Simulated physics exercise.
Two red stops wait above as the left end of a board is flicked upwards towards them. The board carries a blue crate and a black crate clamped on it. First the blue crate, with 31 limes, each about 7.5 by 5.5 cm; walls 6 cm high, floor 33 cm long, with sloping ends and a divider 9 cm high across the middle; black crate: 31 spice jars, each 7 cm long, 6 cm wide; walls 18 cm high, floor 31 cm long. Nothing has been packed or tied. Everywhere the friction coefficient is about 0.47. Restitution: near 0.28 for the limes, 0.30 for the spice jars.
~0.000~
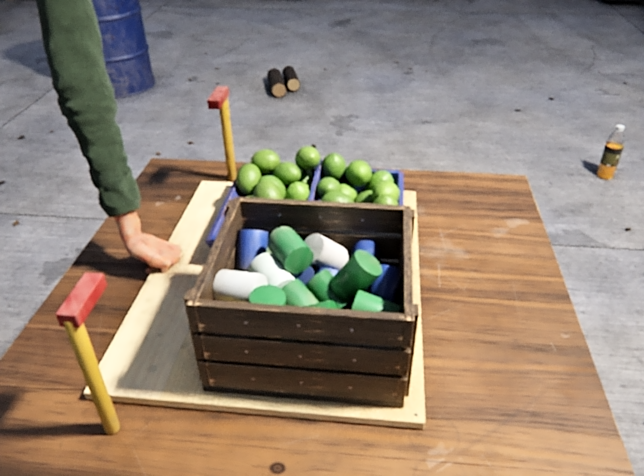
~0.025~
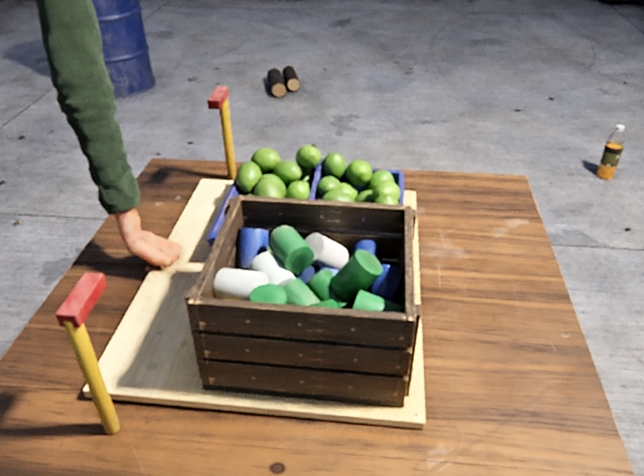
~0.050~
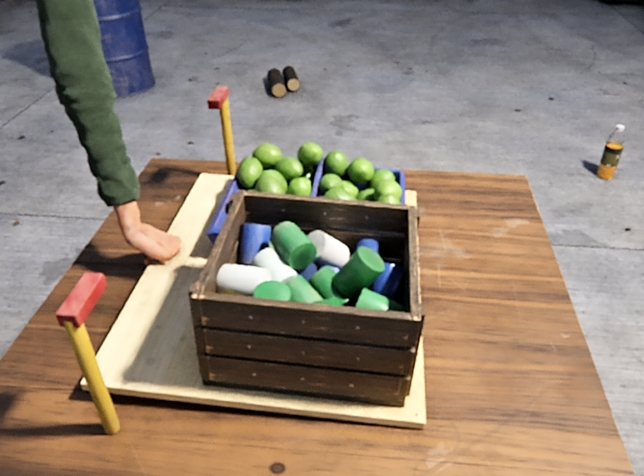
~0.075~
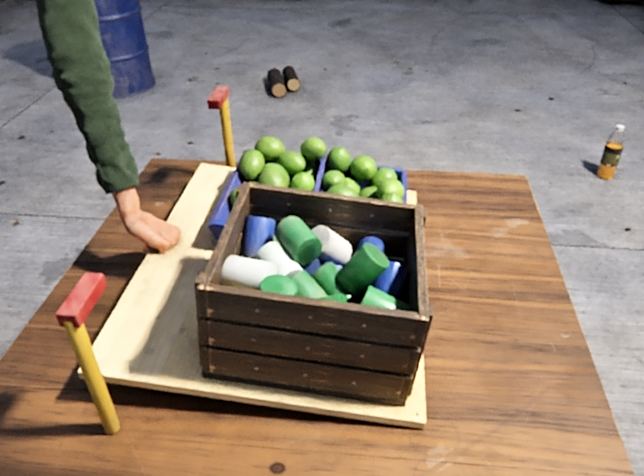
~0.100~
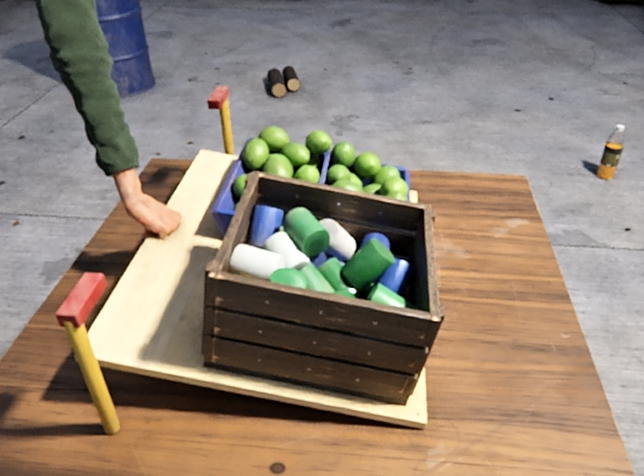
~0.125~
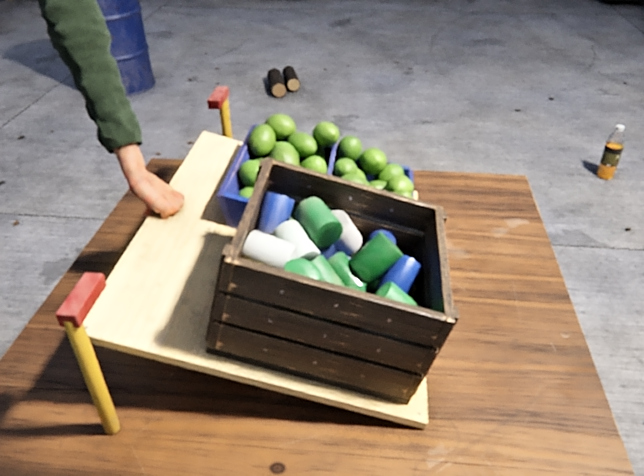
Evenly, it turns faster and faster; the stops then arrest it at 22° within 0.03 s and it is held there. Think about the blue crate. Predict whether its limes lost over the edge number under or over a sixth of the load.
The spilled share is larger than a sixth.
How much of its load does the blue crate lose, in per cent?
About 40 per cent.
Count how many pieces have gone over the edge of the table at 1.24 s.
Roughly 8.
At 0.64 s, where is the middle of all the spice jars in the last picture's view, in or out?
Roughly (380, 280).
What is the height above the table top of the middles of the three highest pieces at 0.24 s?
Mean height: Some 34 cm.
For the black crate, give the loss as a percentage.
For the black crate, roughly 15 percent.
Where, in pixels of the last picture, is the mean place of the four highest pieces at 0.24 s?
(319, 117), roughly.
After 0.14 s, it hits the stops.
After 0.24 s, tilt 22°; blue crate 31 in, 0 out and black crate 31 in, 0 out.
After 0.38 s, tilt 22°; blue crate 29 in, 2 out and black crate 31 in, 0 out.
After 0.64 s, tilt 22°; blue crate 20 in, 11 out and black crate 27 in, 4 out.
Outcome (at 1.24 s), blue crate 18 in, 13 out and black crate 27 in, 4 out. Asked share, 13 of 31, 42 per cent.
